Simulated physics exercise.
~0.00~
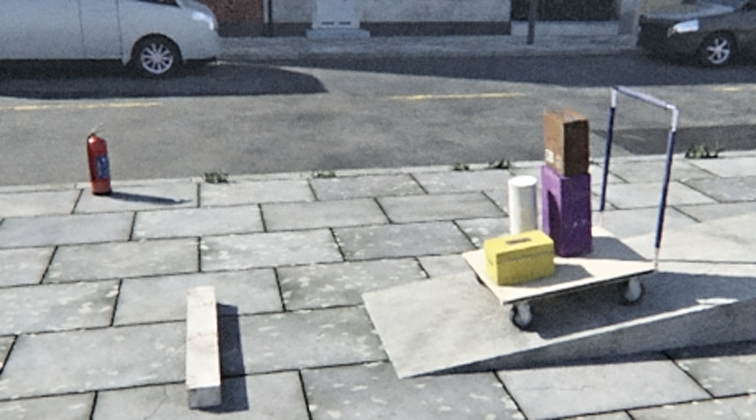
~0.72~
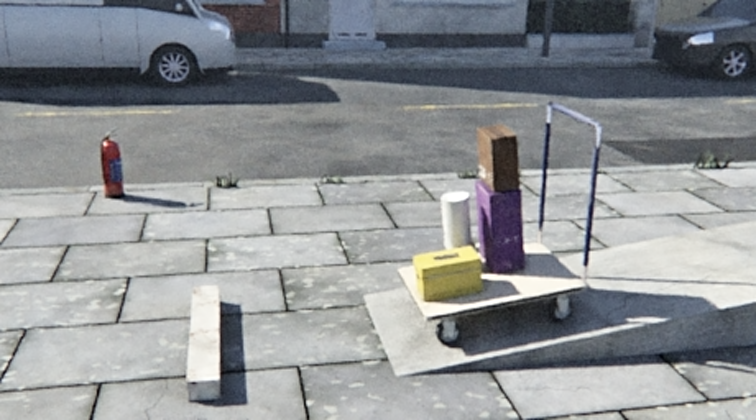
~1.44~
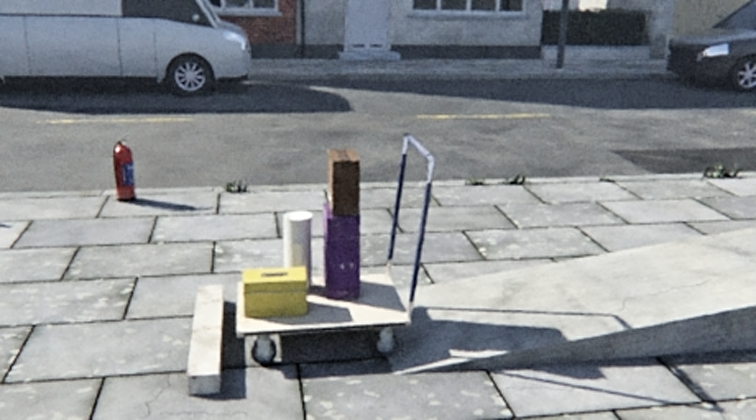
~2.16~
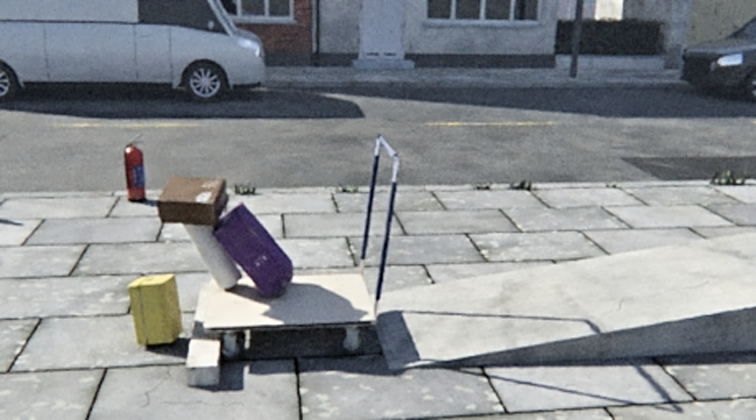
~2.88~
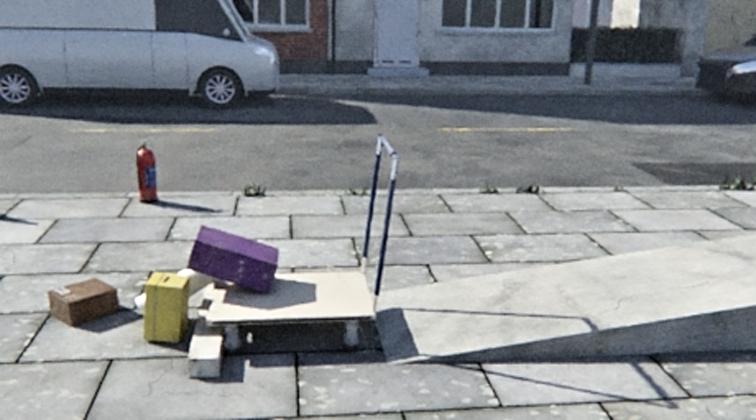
Flatbed trolley rolling left down a ramp and stopping at a kerb, its toolbox, canister and brown box spilling, purple box toppling aboard.
